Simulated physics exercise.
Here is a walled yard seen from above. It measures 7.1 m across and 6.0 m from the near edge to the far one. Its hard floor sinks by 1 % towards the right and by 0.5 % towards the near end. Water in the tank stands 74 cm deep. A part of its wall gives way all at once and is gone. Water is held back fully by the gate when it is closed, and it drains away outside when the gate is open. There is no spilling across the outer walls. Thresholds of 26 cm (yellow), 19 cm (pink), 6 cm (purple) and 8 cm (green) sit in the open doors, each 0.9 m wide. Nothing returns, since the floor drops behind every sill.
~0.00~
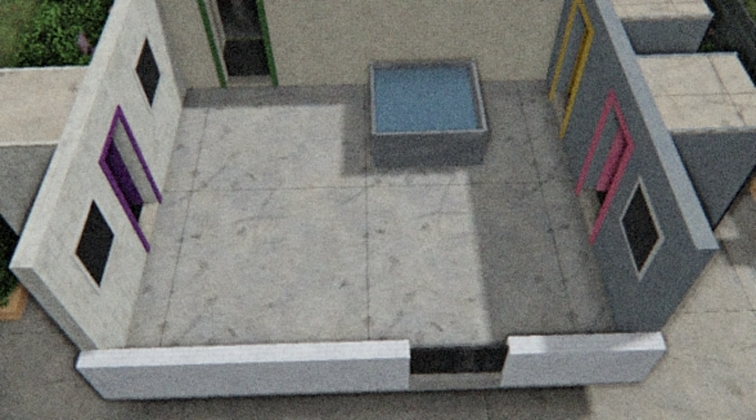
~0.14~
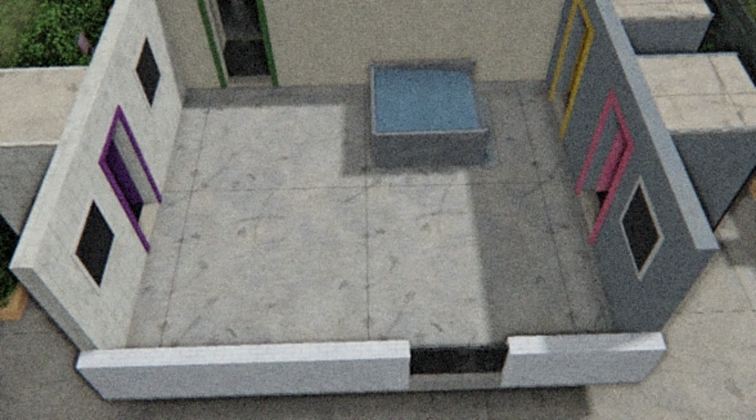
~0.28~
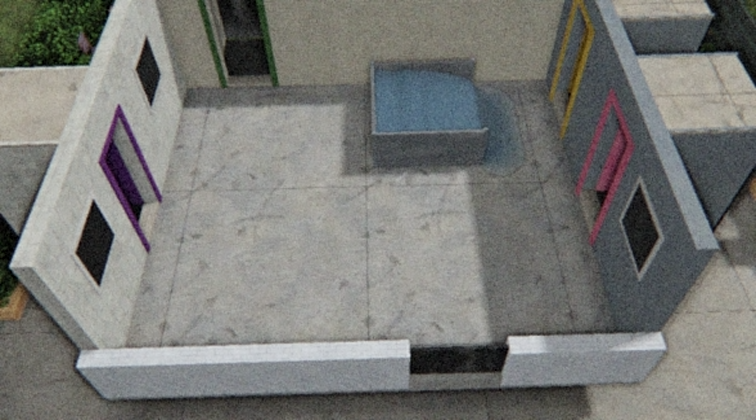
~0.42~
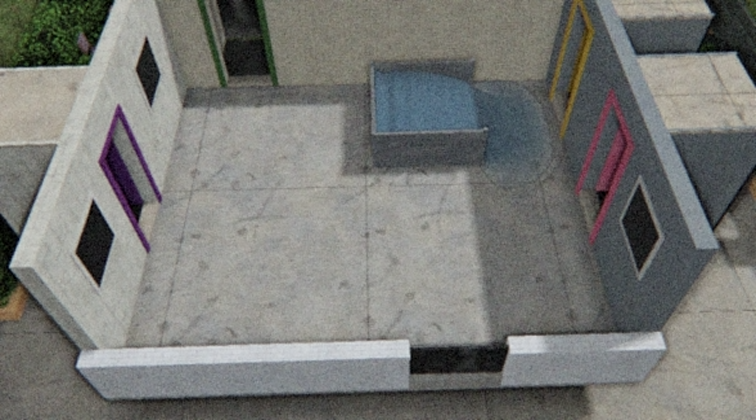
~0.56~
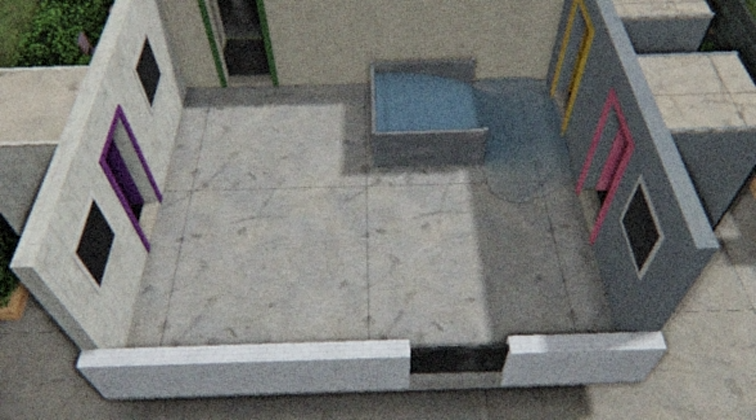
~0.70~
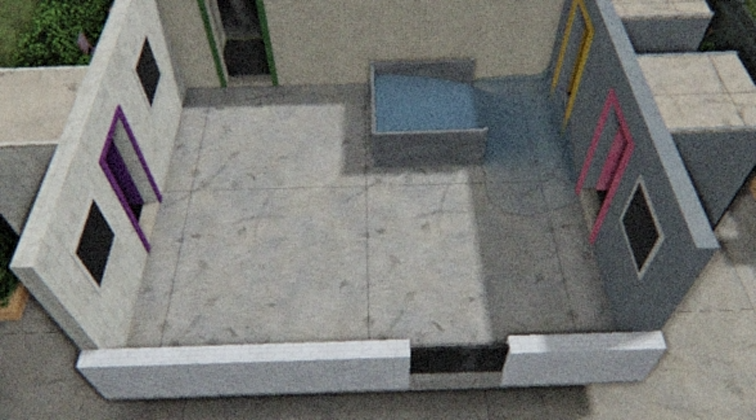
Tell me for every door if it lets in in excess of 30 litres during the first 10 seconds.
In the end yellow door: Past the limit; pink door: Within the limit; purple door: Within the limit; green door: Within the limit.
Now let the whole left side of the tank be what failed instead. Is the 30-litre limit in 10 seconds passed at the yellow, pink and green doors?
The yellow door comes out less than that, the pink door less than that and the green door more than that.
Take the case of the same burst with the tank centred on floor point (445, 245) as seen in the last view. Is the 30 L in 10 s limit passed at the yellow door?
Against the limit, the yellow door gets no more than that.
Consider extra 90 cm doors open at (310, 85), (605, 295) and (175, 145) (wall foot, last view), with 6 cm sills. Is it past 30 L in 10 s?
In sequence the answers are less than that, more than that and less than that.
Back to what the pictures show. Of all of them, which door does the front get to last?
The purple one.
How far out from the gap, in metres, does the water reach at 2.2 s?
Around 4.8 metres.
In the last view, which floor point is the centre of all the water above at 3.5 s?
(491, 180).
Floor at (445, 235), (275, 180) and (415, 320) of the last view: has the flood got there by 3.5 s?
In turn: Flooded, dry, flooded.
After 1.4 s water covers 15 % of the floor and is deepest (51 cm) near (543, 117); yellow door 50 cm at the sill, 76 L in, pink door 16 cm at the sill, 0 L in, purple door not reached, green door not reached.
After 2.2 s water covers 25 % of the floor and is deepest (38 cm) near (557, 130); yellow door 38 cm at the sill, 178 L in, pink door 17 cm at the sill, 0 L in, purple door not reached, green door not reached.
After 3.5 s water covers 40 % of the floor and is deepest (28 cm) near (607, 358); yellow door 20 cm at the sill, 204 L in, pink door 12 cm at the sill, 1 L in, purple door not reached, green door 2 cm at the sill, 0 L in.
After 6.0 s water covers 70 % of the floor and is deepest (17 cm) near (620, 358); yellow door 9 cm at the sill, 204 L in, pink door 7 cm at the sill, 1 L in, purple door 1 cm at the sill, 0 L in, green door 2 cm at the sill, 0 L in.
After 10.0 s water covers 95 % of the floor and is deepest (11 cm) near (620, 358); yellow door 8 cm at the sill, 204 L in, pink door 6 cm at the sill, 1 L in, purple door 5 cm at the sill, 3 L in, green door 2 cm at the sill, 0 L in.
